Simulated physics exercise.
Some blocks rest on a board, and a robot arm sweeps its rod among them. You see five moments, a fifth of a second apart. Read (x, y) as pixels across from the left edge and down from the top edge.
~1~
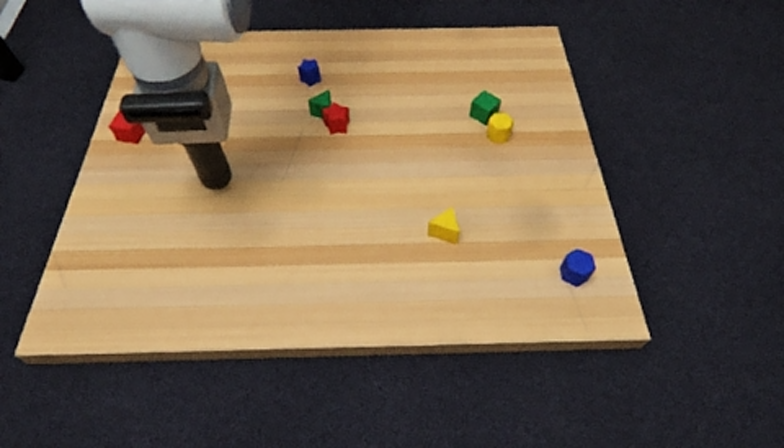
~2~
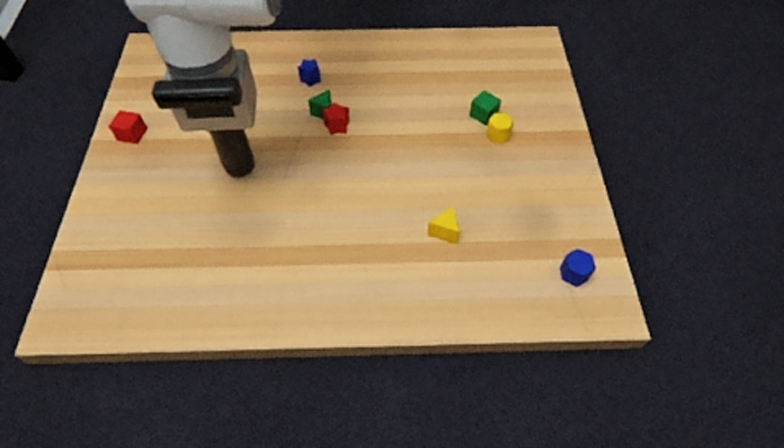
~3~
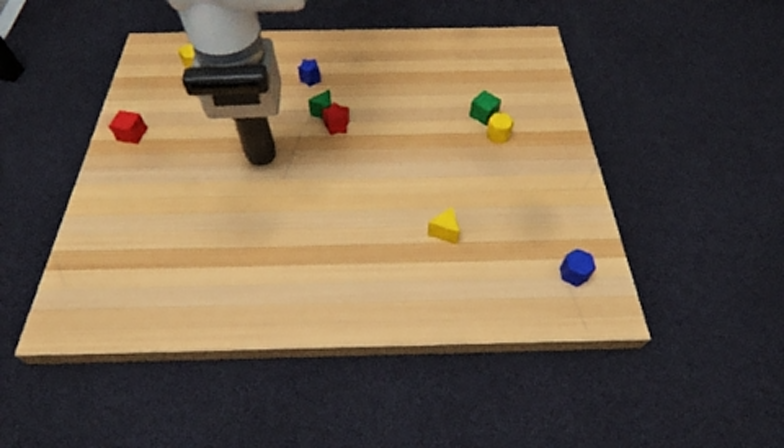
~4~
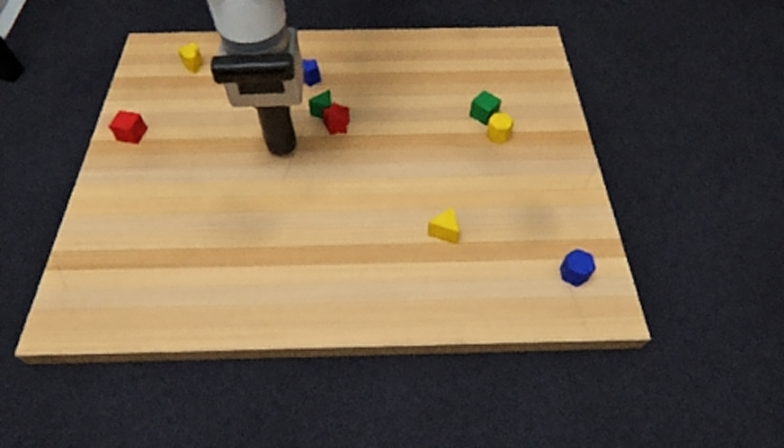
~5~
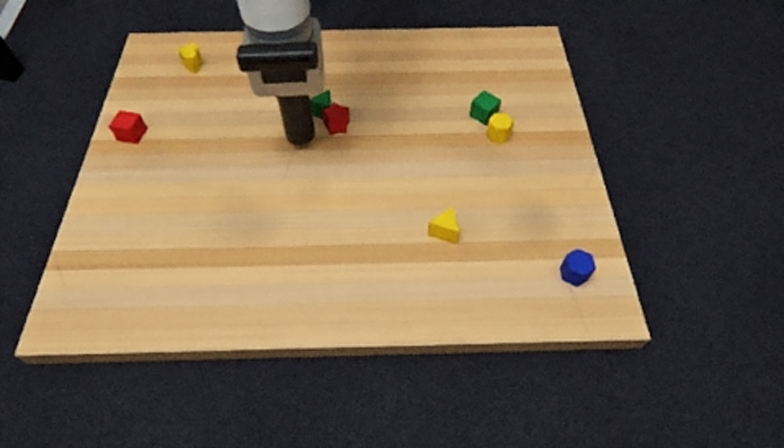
At the start, a robot arm holds its dark rod over the left side of a wooden board scattered with red, green, blue and yellow blocks. The rod then moves steadily right and slightly up the board, drawing close to the red star and green triangular piece, while the blocks stay still.
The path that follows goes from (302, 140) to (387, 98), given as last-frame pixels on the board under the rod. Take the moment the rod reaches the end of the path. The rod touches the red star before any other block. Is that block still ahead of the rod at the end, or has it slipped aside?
The rod pushes it to the end.
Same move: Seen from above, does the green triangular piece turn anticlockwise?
Going by the path, yes.
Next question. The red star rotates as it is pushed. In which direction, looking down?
Verdict: Clockwise.
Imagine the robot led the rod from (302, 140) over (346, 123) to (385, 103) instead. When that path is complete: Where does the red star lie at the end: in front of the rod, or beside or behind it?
The block stays ahead.
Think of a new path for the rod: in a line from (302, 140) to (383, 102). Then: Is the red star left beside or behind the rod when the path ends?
The answer is no.
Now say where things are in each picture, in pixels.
Rod's lower end at (217, 178); green triangular piece at (322, 98); red star at (336, 111), in the first picture.
Rod at (240, 166); blocks still, in the second picture.
Rod at (262, 155); blocks still, in the third picture.
Rod at (282, 144); blocks still, in the fourth picture.
Rod at (301, 135); green triangular piece at (322, 98); red star at (336, 111), in the fifth picture.
What follows on the original path. One third of the way, rod at (331, 120); green triangular piece at (326, 95), turned 35° anticlockwise; red star at (353, 104).
Two thirds of the way, rod at (360, 106); green triangular piece at (327, 92), turned 50° anticlockwise; red star at (382, 92).
At the end, rod at (387, 93); green triangular piece at (327, 92), turned 50° anticlockwise; red star at (411, 82), turned 20° clockwise.
